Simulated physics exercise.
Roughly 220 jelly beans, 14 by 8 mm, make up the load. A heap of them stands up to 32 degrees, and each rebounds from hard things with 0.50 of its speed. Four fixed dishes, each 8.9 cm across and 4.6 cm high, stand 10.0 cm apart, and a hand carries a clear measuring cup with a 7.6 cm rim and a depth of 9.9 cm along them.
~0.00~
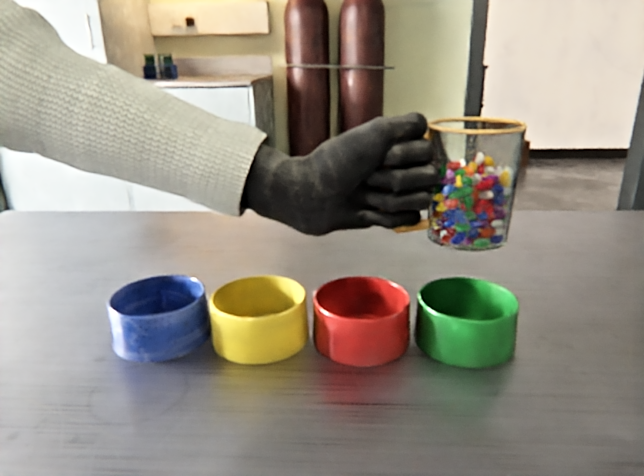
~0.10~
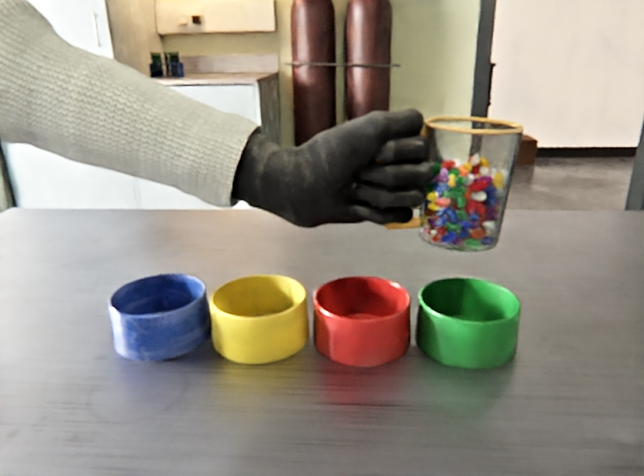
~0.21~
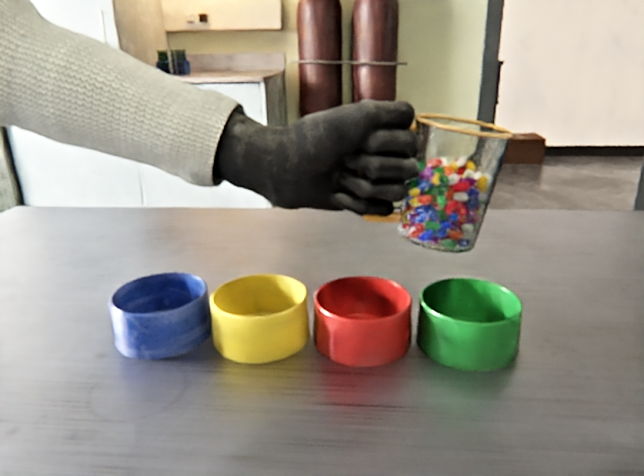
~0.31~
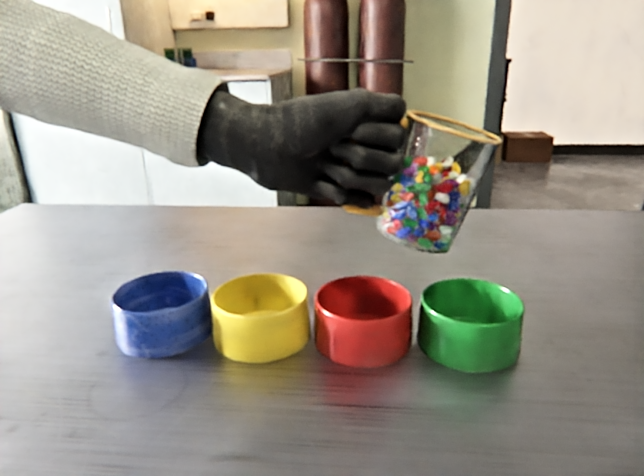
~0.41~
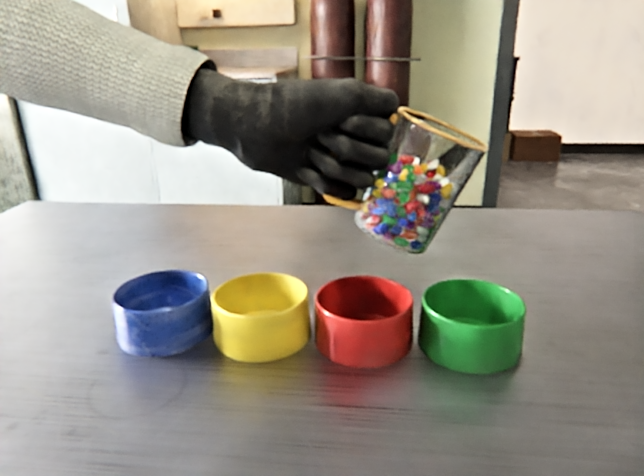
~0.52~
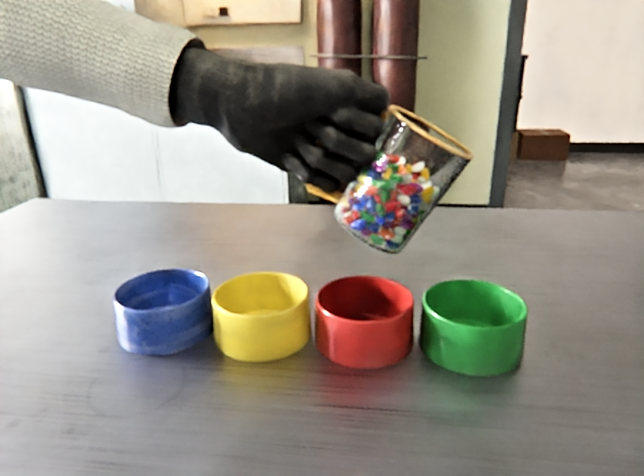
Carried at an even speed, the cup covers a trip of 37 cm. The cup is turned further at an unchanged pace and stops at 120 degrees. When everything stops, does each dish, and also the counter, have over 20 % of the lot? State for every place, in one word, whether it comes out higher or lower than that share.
Red dish: Lower, blue dish: Lower, green dish: Lower, yellow dish: Higher, counter: Lower.
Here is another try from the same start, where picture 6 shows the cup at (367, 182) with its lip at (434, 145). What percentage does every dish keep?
Dish by dish: Red 0 per cent, blue 100 per cent, green 0 per cent, yellow 0 per cent.
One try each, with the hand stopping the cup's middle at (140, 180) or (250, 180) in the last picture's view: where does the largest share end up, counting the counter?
I'd expect yellow to win the first try and red the second.
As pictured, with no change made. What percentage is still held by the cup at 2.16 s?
Close to 5 % of the load.
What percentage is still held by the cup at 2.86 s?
Around 0 in a hundred.
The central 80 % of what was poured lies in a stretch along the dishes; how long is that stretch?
Roughly 7 centimetres.
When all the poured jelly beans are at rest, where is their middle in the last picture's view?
Roughly pixel (255, 314).
Then, at 1.50 s, tilt 94 degrees; cup holds 100 %.
After 2.16 s, tilt 120 degrees; cup holds 5 %, blue 5 %, yellow 80 %.
After 2.86 s, tilt 120 degrees; cup holds 0 %, blue 5 %, yellow 85 %.
By 3.3 s all is still; red 0 %, blue 5 %, green 0 %, yellow 85 %, counter 10 %.
